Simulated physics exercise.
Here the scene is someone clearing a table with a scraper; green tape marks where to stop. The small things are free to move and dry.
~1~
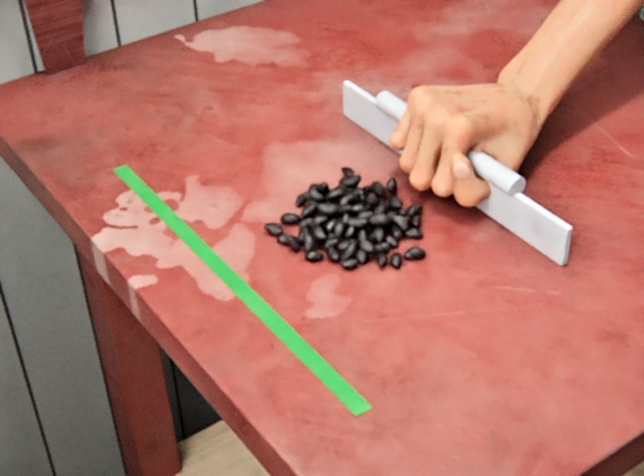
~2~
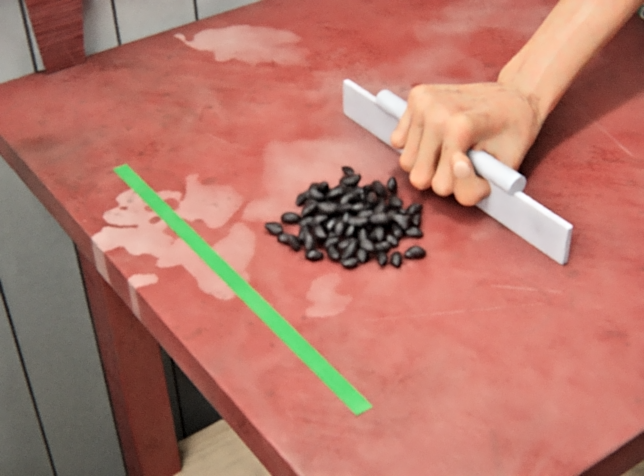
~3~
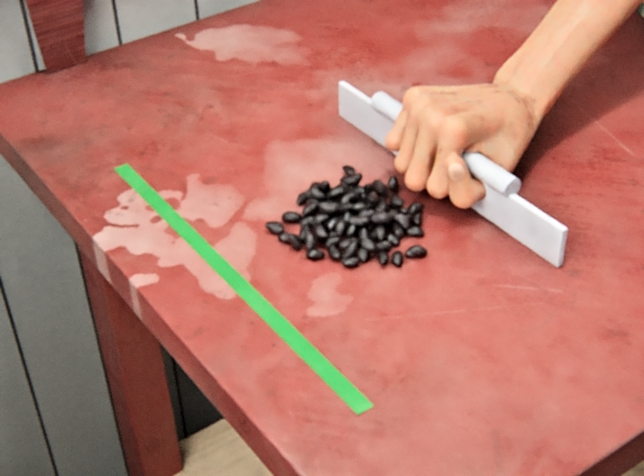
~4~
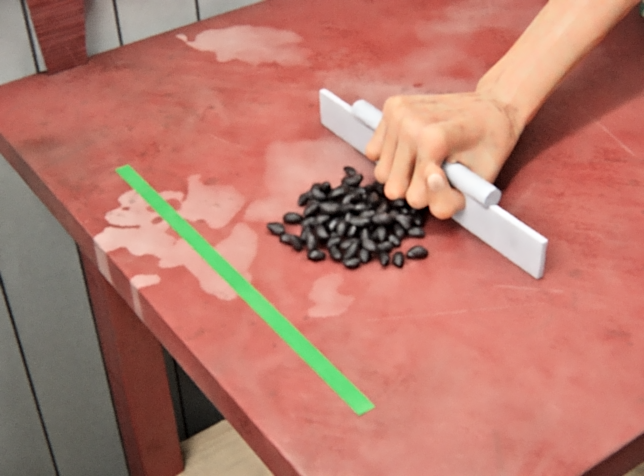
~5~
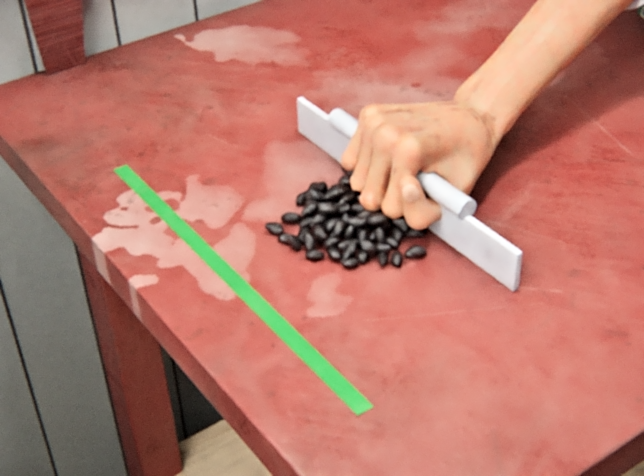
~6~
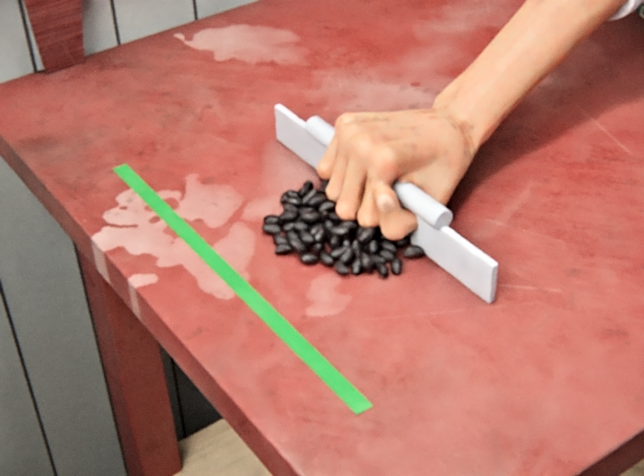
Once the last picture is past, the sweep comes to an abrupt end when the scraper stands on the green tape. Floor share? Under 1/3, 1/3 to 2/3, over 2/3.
Under 1/3.
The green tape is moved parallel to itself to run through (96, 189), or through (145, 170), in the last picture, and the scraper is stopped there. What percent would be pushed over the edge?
It would be some 70 per cent the first time and some 0 per cent the second.
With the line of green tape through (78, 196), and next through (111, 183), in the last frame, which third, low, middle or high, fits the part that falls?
The first position gives beyond two thirds, the second gives in the middle band.
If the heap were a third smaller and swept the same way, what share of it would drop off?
That works out to something like 10 percent.
Just after the last frame, scraper still moving, near (296, 210); heap all on the table, its front near (215, 277).
A moment on, scraper stopped at the green tape; heap about a tenth over the edge.
Further on, scraper stopped at the green tape; heap roughly a quarter over the edge.
When it is over, scraper stopped at the green tape; heap roughly a quarter over the edge.
